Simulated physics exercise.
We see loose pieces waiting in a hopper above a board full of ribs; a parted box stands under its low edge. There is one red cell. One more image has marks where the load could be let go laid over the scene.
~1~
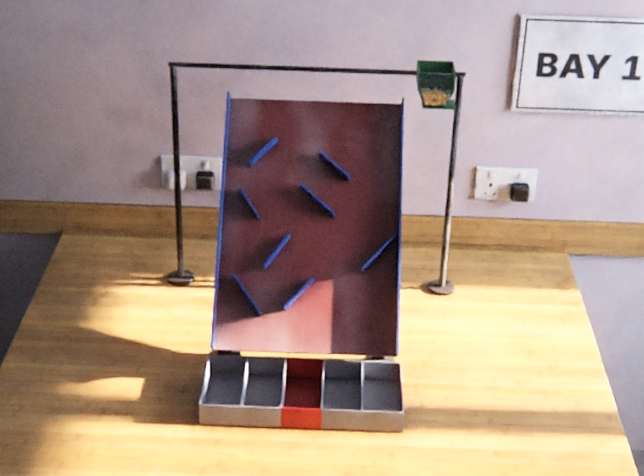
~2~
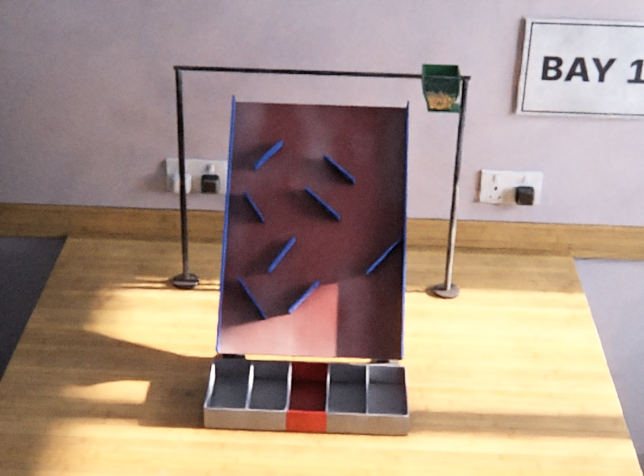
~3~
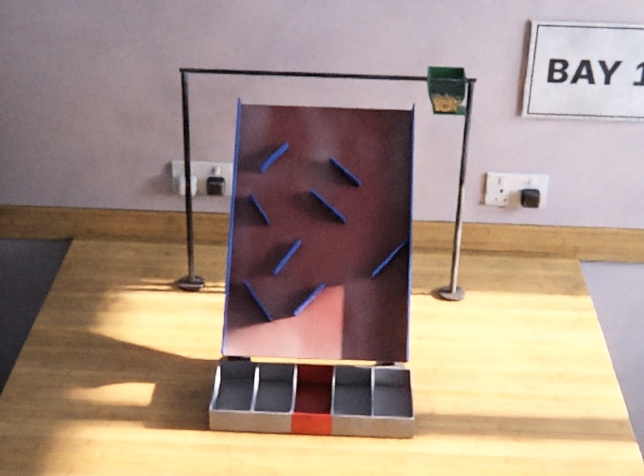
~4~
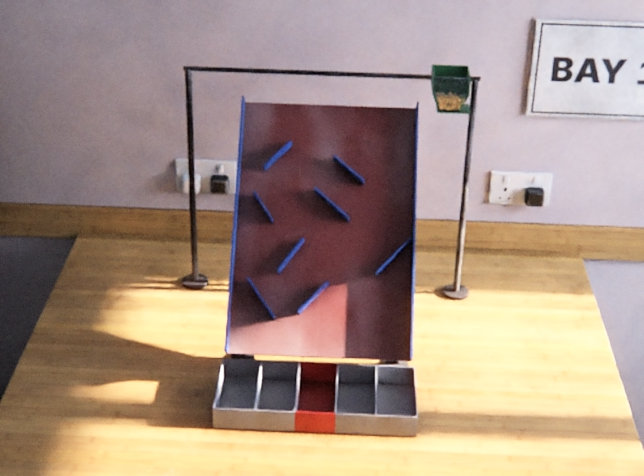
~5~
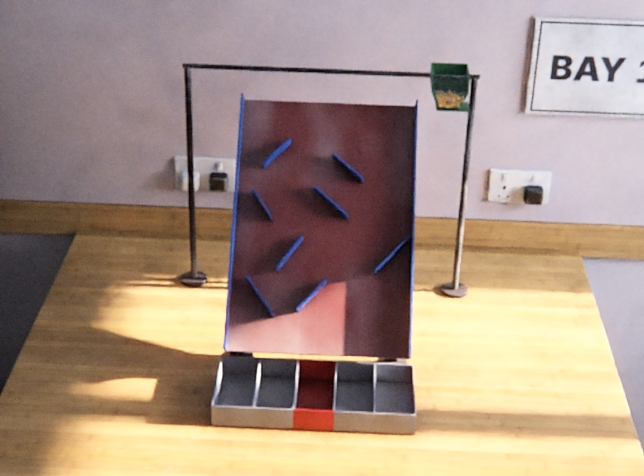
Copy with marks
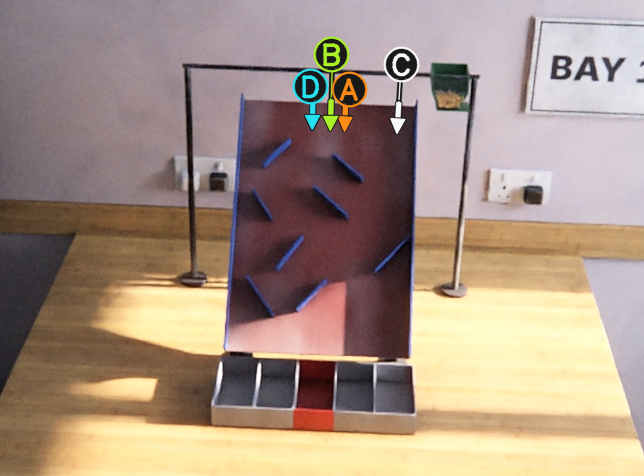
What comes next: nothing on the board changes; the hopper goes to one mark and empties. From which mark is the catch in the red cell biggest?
I would pick mark C.
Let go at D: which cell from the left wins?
The second.
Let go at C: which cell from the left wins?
The third from the left.
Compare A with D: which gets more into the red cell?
That would be A.
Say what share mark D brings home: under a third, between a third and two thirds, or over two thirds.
Mark D gives under a third.
On the marked copy, mark A meets the board at (344, 125); mark B meets the board at (330, 125); mark C meets the board at (397, 128); mark D meets the board at (312, 124).
With A, about a third in the red cell, about half in other cells, a small part held on the board.
With B, about a quarter in the red cell, about two thirds in other cells.
With C, about half in the red cell, about a third in other cells, a small part outside the box.
With D, about a quarter in the red cell, most in other cells.
